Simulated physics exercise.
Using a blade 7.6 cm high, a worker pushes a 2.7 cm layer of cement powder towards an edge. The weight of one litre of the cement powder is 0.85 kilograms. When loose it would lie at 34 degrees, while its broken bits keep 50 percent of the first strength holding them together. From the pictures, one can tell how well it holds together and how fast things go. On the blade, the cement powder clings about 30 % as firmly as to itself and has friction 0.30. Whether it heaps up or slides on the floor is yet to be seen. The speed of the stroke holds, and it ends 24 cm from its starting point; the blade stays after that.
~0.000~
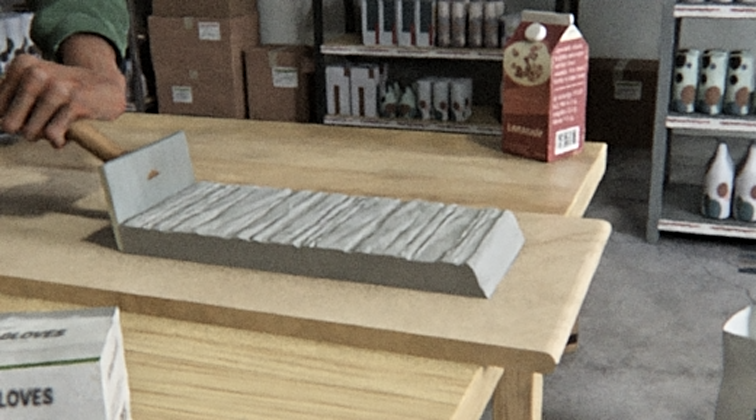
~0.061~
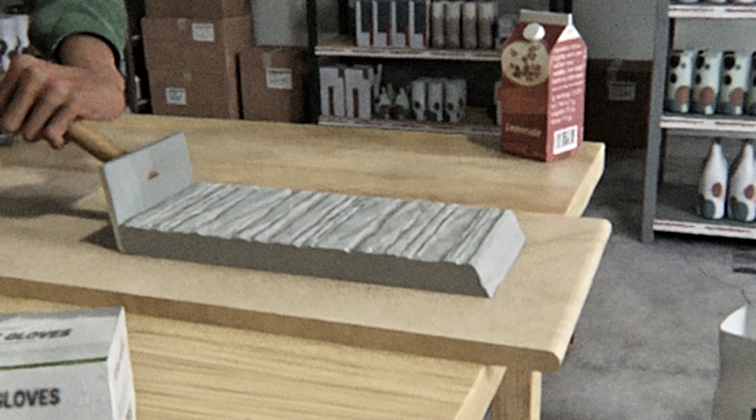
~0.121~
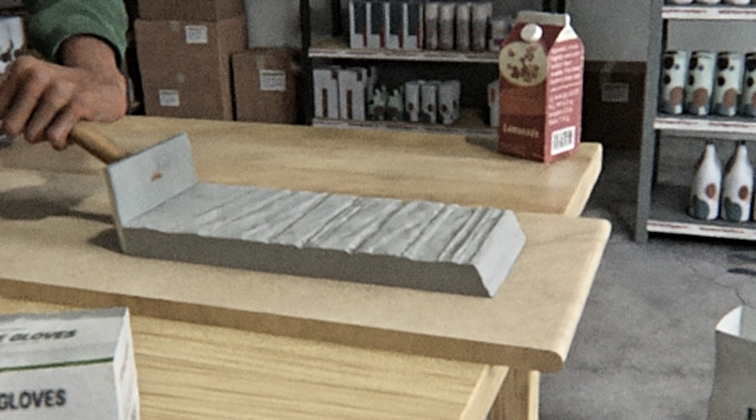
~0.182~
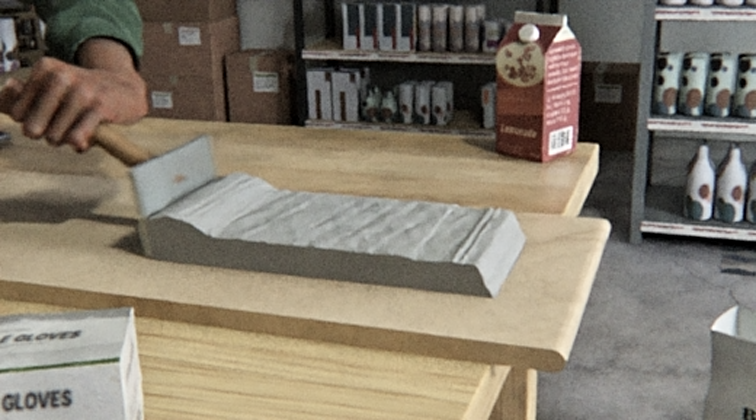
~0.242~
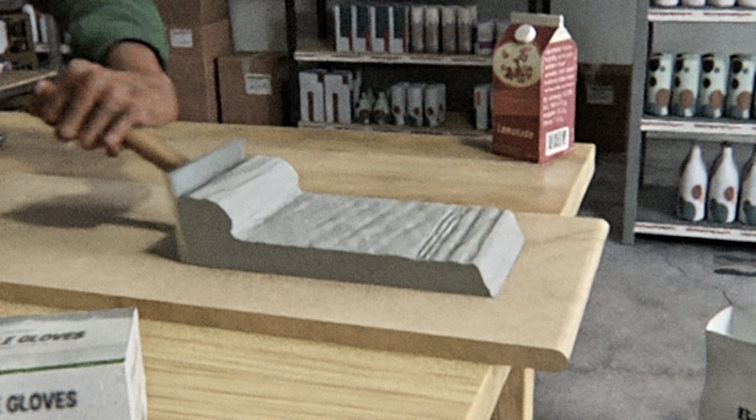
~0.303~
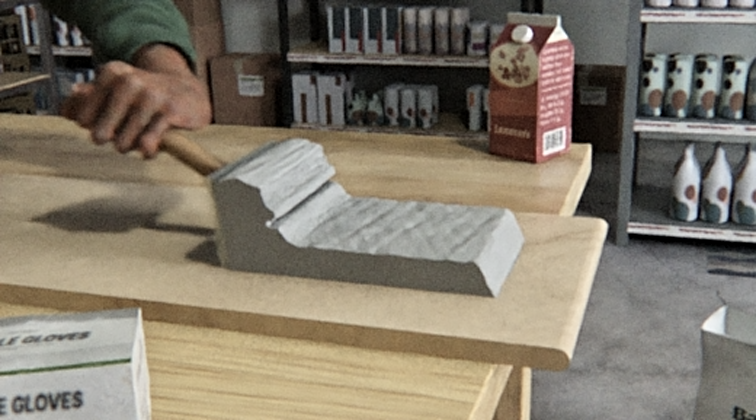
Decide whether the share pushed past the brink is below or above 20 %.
Lower than 20 %.
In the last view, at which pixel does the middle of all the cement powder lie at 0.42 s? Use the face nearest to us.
Around (381, 249).
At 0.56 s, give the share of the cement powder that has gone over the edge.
0 per cent, roughly.
After 0.42 s, 0 % has gone over the edge.
After 0.56 s, 0 % has gone over the edge.
After 0.70 s, 10 % has gone over the edge.
After 0.84 s, 10 % has gone over the edge.
After 1.02 s, at the end, 10 % has gone over the edge.
